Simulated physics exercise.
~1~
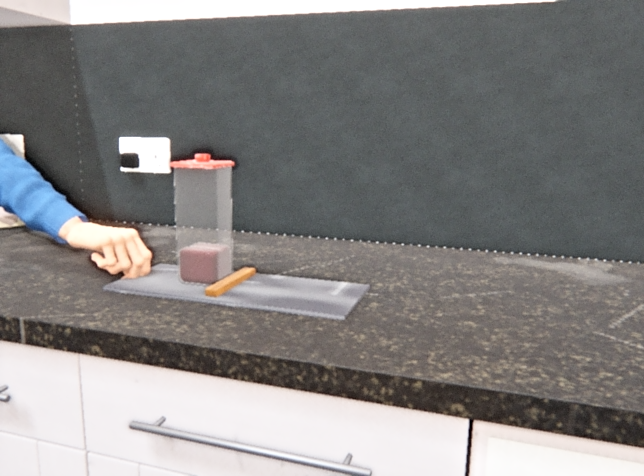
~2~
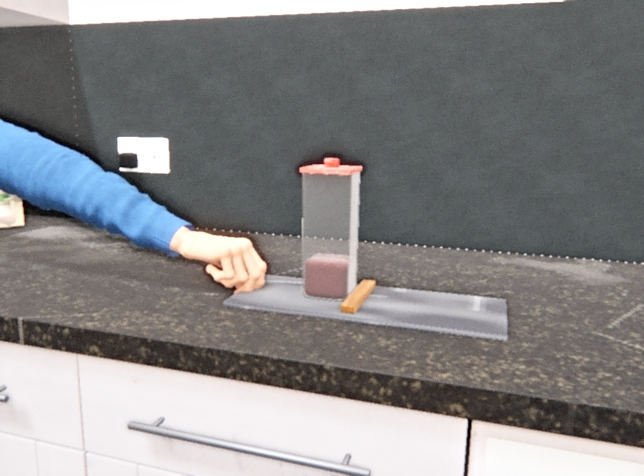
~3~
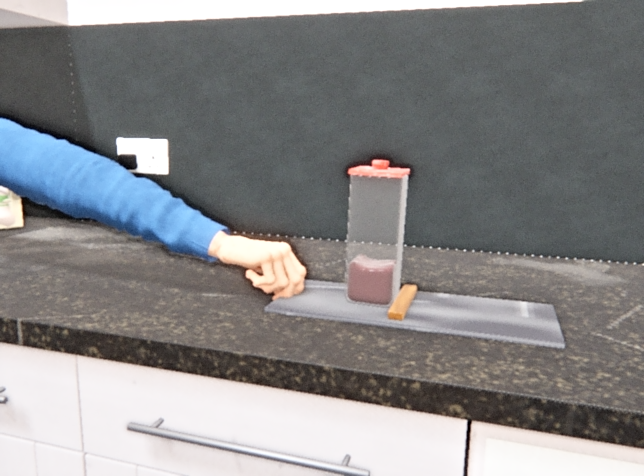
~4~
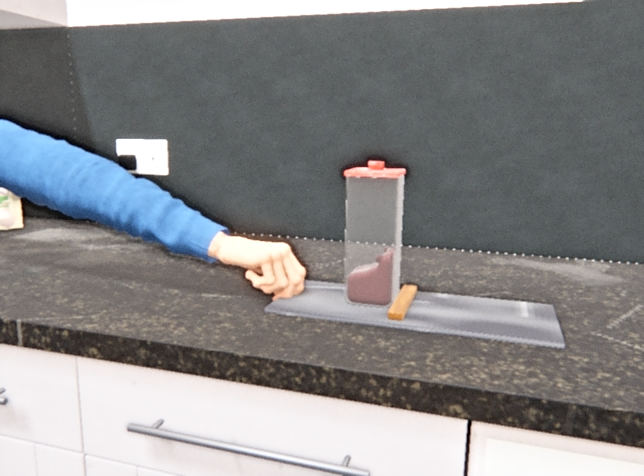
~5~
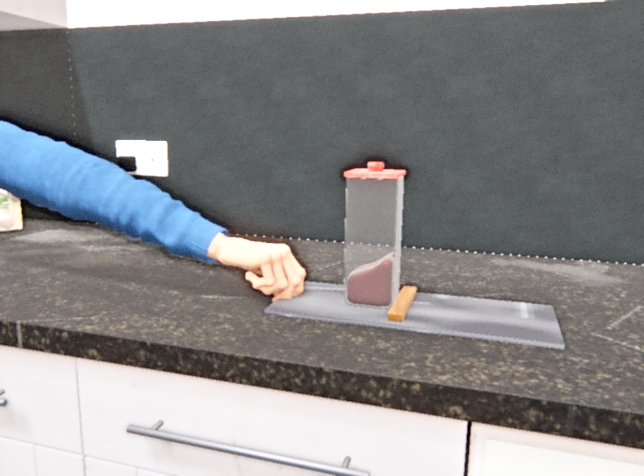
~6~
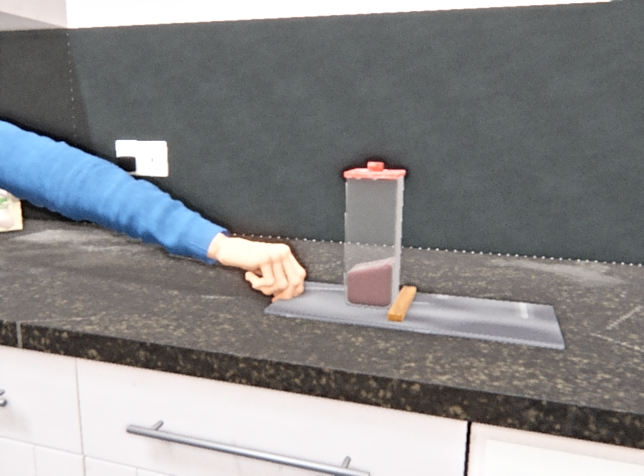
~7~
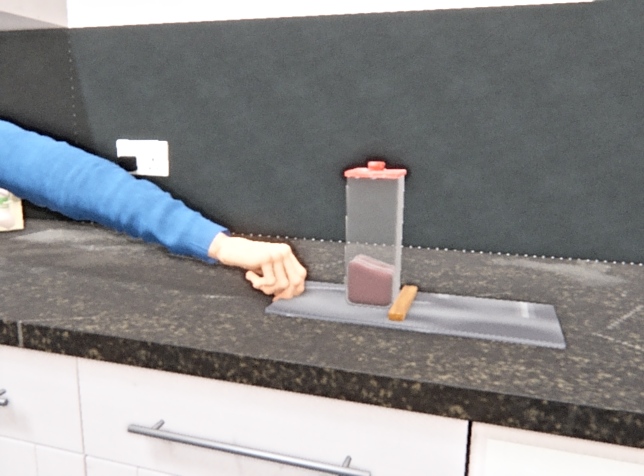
At the start, a hand in a blue sleeve holds the left end of a flat board on a dark speckled worktop, with a clear square bottle standing on it behind a small wooden batten. The hand pushes the board to the right, and the red-capped bottle rides along with it, some dark red liquid low inside. The board then comes to rest, and the liquid surges up against the right side of the bottle. It sloshes and tilts back and forth while the hand stays put. The bottle remains upright beside the batten, its liquid still slightly slanted at the end.
